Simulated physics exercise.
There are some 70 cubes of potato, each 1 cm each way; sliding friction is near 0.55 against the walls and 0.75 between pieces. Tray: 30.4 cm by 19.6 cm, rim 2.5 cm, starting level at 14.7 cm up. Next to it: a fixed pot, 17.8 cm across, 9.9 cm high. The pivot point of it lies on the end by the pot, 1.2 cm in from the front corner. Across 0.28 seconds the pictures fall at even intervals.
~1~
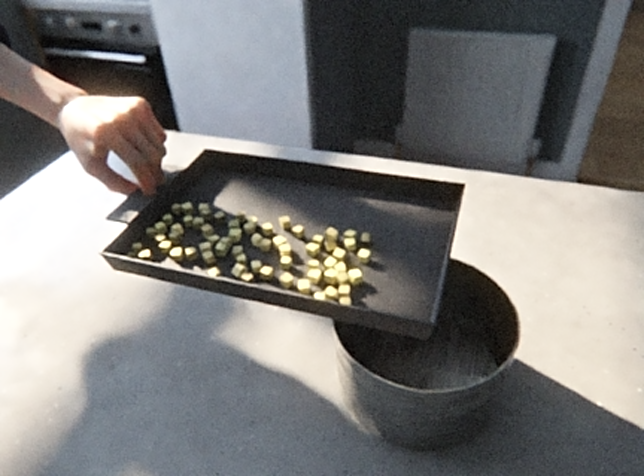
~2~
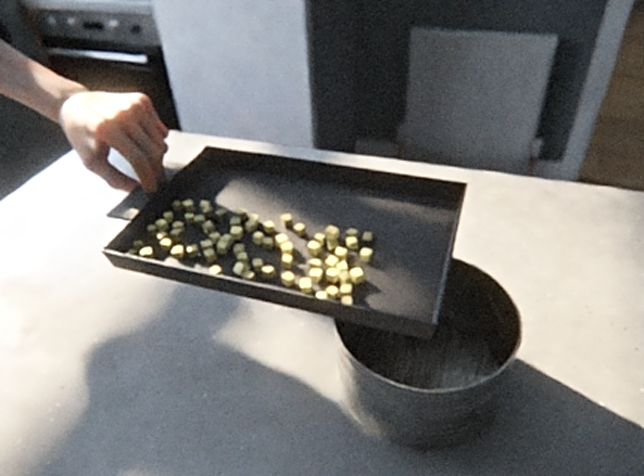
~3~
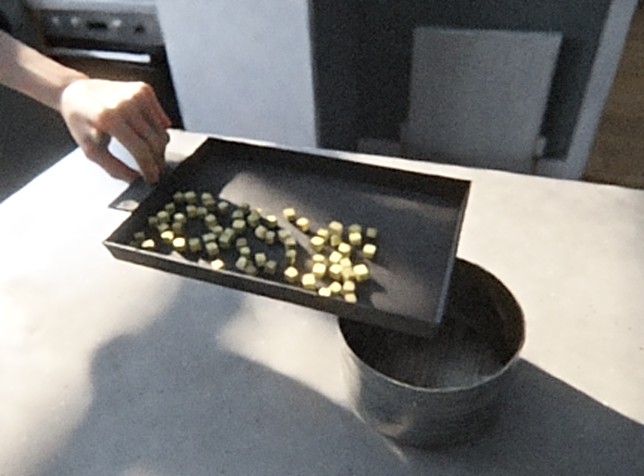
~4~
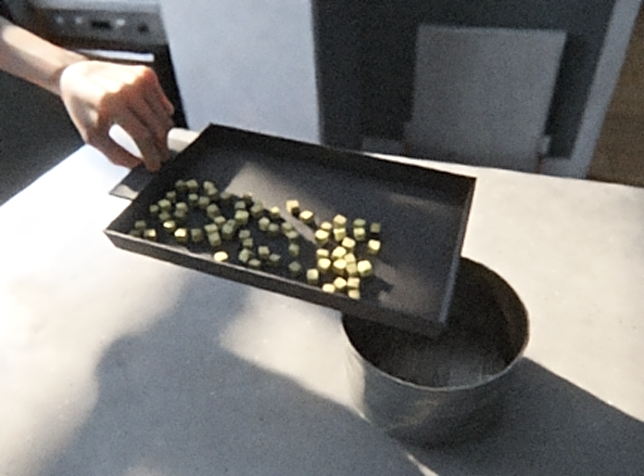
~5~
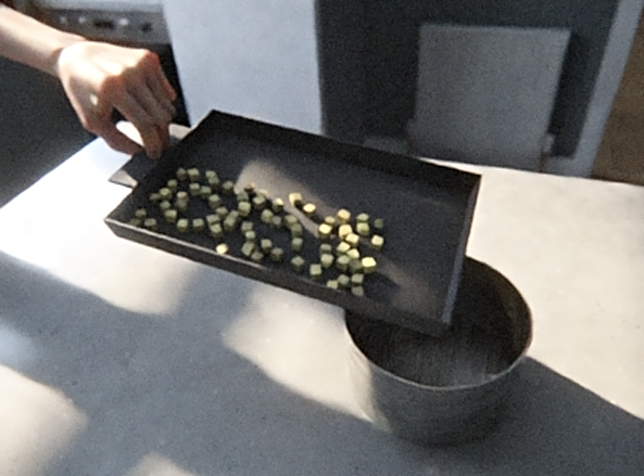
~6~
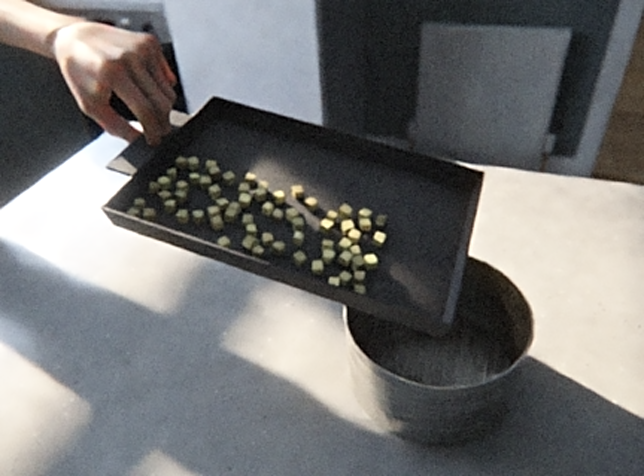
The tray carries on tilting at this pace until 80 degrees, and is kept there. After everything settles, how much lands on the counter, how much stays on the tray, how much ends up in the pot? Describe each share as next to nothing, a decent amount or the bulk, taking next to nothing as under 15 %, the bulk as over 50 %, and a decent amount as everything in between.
Counter - a decent amount; tray - the bulk; pot - next to nothing.
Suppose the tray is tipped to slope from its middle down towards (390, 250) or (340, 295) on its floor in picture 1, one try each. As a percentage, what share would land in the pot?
Roughly 10 % for the first direction, roughly 0 % for the second.
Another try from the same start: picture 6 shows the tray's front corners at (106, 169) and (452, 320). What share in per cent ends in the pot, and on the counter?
Pot 20 % / counter 50 %.
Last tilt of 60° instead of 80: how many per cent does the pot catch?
It would land at about 5 percent.
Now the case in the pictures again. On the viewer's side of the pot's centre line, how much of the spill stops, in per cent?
Estimate: Close to 80 per cent of the pieces.
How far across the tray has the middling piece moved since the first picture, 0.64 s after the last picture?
By then it sits near 8 cm from where it began.
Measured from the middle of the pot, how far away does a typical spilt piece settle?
Some 26 cm, give or take.
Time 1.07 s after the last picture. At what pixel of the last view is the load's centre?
Roughly pixel (463, 309).
Then, 0.64 s after the last picture, tilt 43 degrees; the tray holds 100 %, the pot 0 %.
Then, 1.07 s after the last picture, tilt 65 degrees; the tray holds 65 %, the pot 5 %.
Then, 1.57 s after the last picture, tilt 80 degrees; the tray holds 65 %, the pot 5 %.
In the end, counter 35 %, tray 65 %, pot 5 %.
